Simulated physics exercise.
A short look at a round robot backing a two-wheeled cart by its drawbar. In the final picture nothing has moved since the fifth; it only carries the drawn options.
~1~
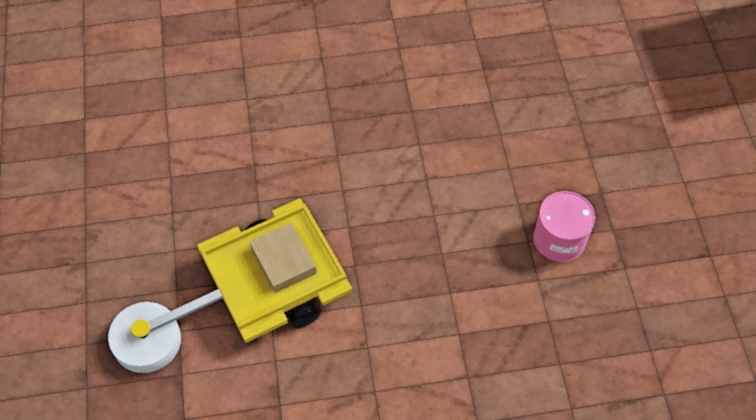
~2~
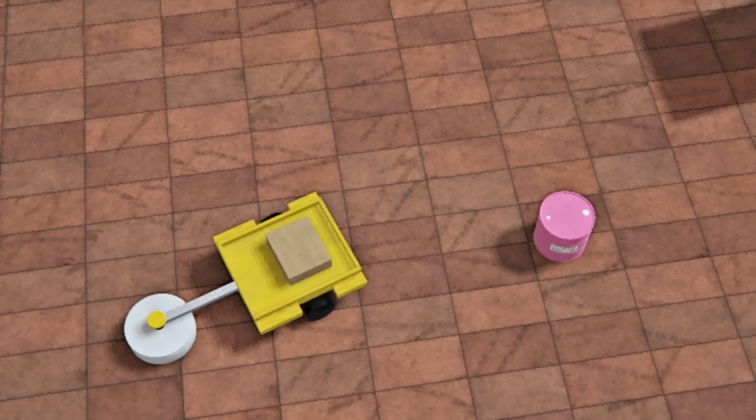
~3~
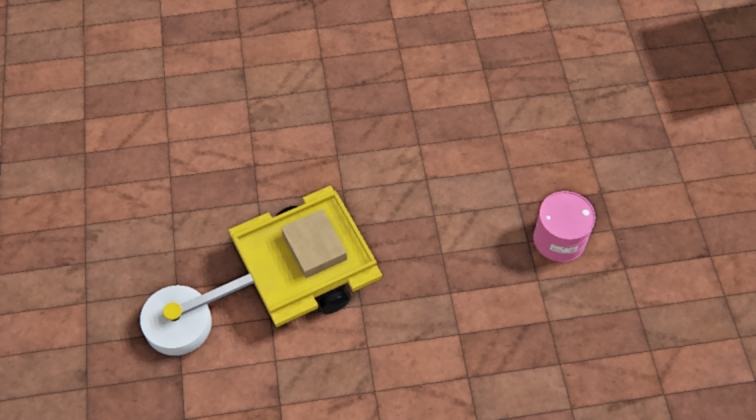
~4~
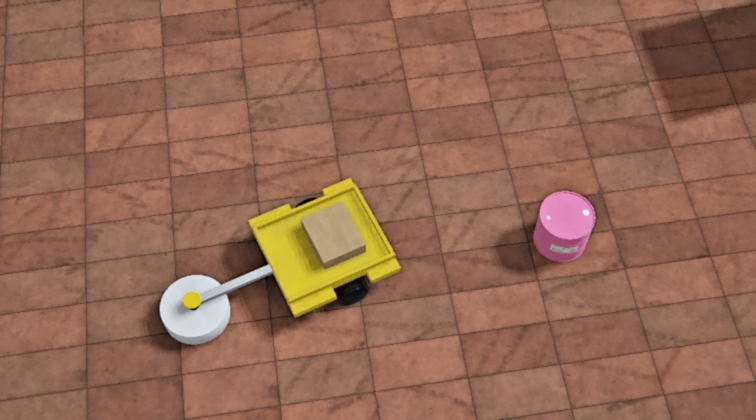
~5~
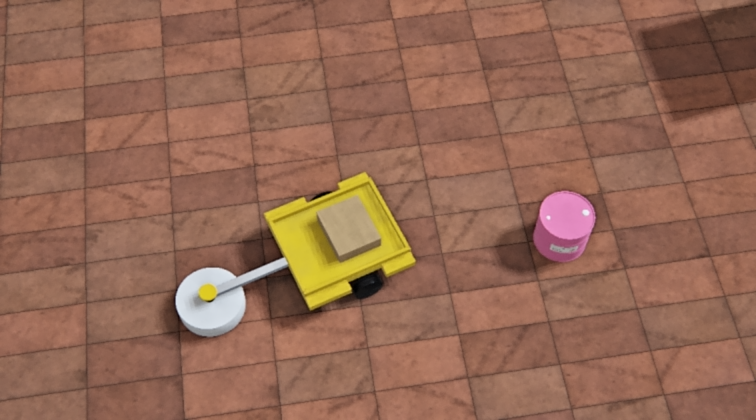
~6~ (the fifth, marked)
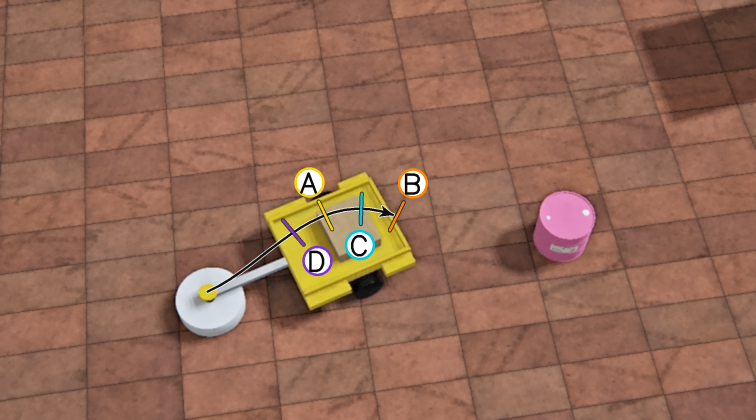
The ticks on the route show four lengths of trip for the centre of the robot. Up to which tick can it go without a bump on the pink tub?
It can go as far as A.
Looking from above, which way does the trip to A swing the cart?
Clockwise.
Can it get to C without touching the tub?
No.
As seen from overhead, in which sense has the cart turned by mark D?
For that mark, clockwise.
On the marked copy, A at (325, 215); B at (397, 216); C at (361, 209); D at (293, 232); the route from (208, 292) via (300, 228) to (393, 215).
Taking A. A third of the way, robot (253, 273), cart (383, 219).
Two thirds of the way, robot (291, 243), cart (425, 207).
When it is over, robot (326, 224), cart (461, 200); nothing has been touched.
As for the rest, B is too far, the tub has been hit; C is too far, the tub has been hit; D is safe but short.
